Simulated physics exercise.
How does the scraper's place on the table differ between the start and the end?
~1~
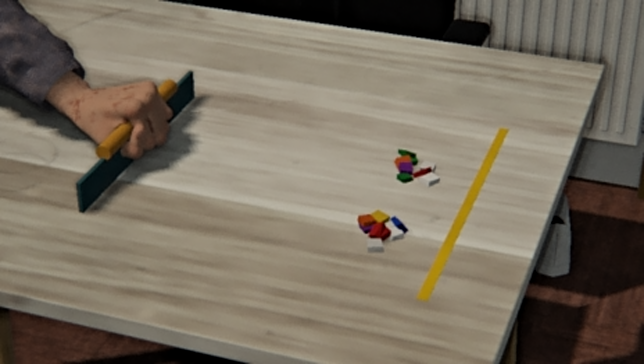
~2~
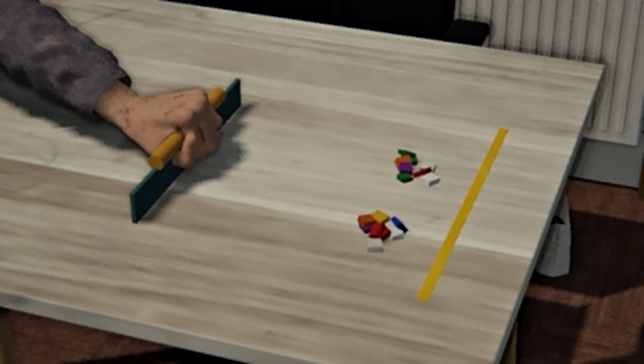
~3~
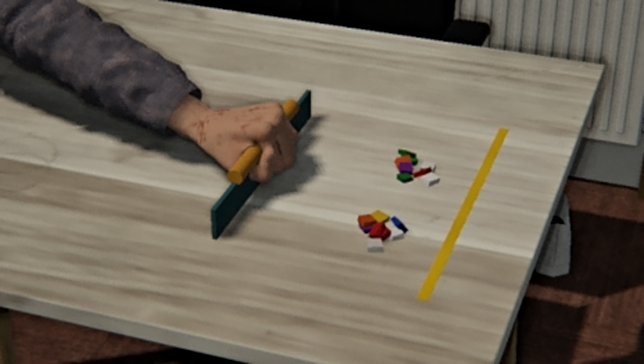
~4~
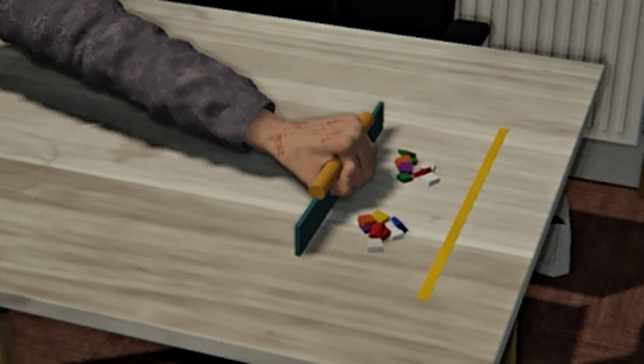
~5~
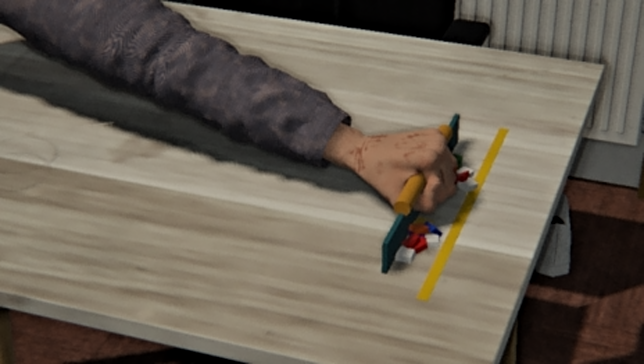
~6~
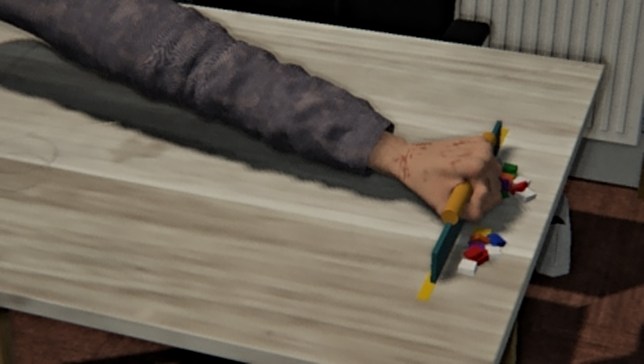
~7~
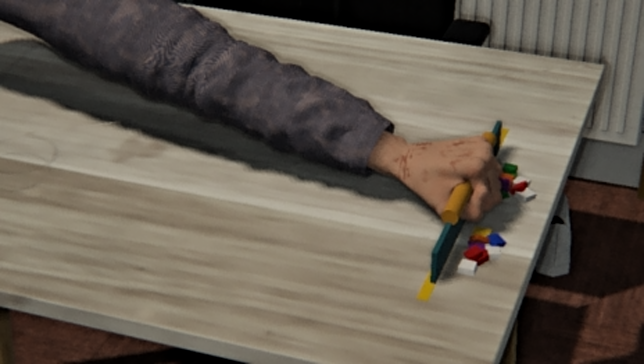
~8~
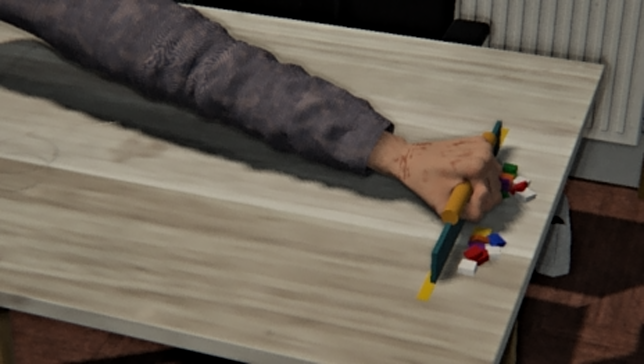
At the start the scraper is over on the left part of the table, well away from the heaps. By the end it is near the right edge, resting at the yellow tape.
